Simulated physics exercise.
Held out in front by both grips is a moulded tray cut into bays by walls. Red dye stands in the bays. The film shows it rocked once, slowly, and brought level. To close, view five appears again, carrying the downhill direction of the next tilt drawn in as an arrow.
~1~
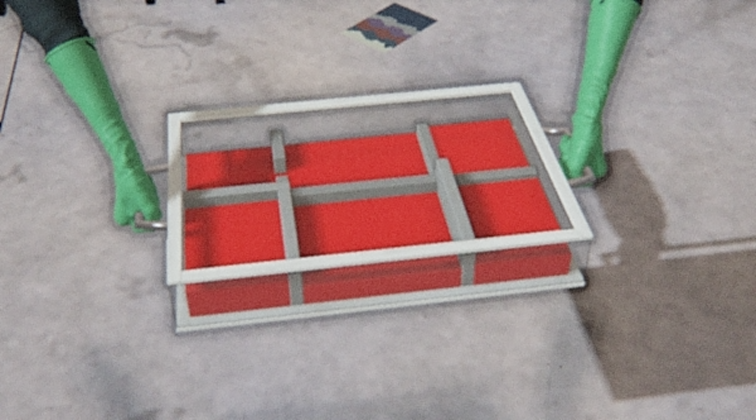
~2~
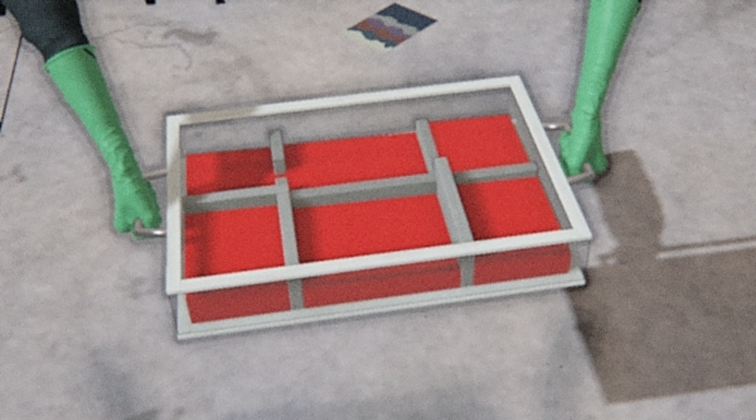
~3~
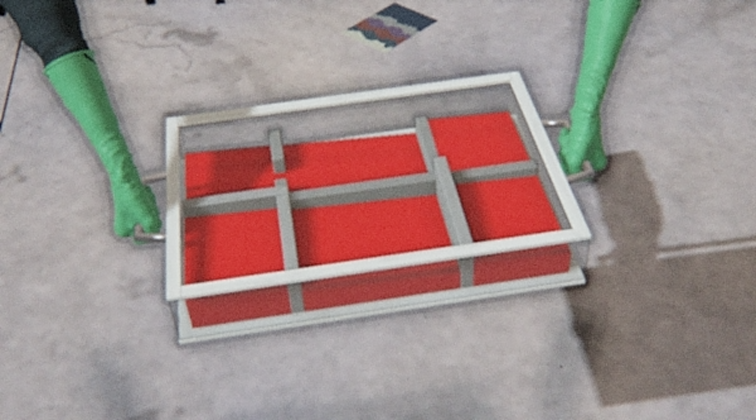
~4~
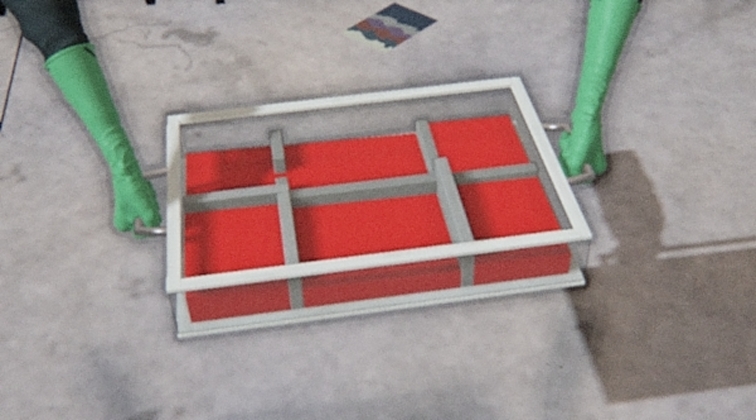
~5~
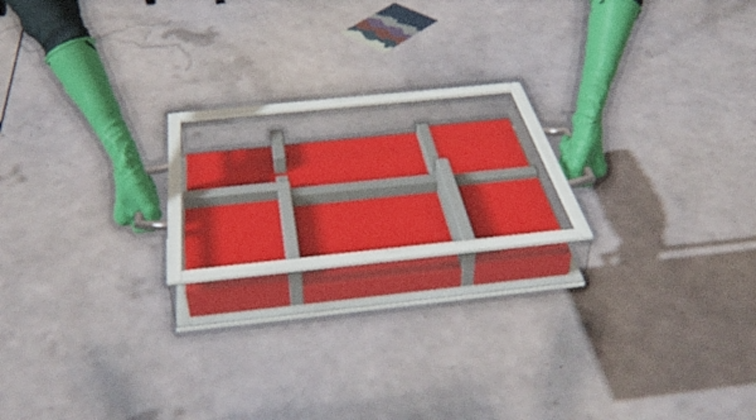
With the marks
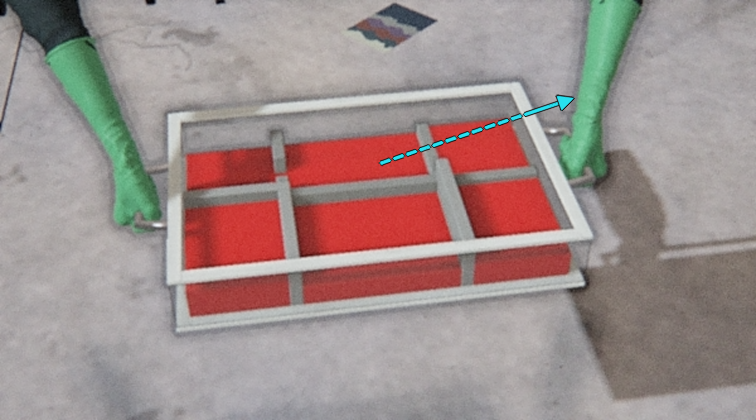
On a stained grey floor, two green-gloved hands held a clear, white-rimmed tray of red liquid split into bays, tilted it very slightly down toward the front left, then brought it level again.
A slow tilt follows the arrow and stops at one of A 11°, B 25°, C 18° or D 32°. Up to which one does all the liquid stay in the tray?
Slope A just does it.
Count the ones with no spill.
One of them.
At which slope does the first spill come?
C it is.
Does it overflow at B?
Yes.
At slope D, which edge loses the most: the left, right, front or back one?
Over the right one.
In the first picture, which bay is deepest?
It is the front left one.
The tray is level; deepest in the front left bay, at (238, 241), shallowest in the back middle.
Tipped about 3° down to the front left; no wall is crossed.
Tipped about 4° down to the front left; no wall is crossed.
Tipped about 2° down to the front left; no wall is crossed.
The tray is level; deepest in the front left bay, at (238, 241), shallowest in the back middle.
The arrow ends at (568, 100).
Choosing A, nothing spills; the front middle bay holds the most.
Choosing B, about 39 % goes over the rim.
Choosing C, about 9 % goes over the rim.
Choosing D, about 62 % goes over the rim.
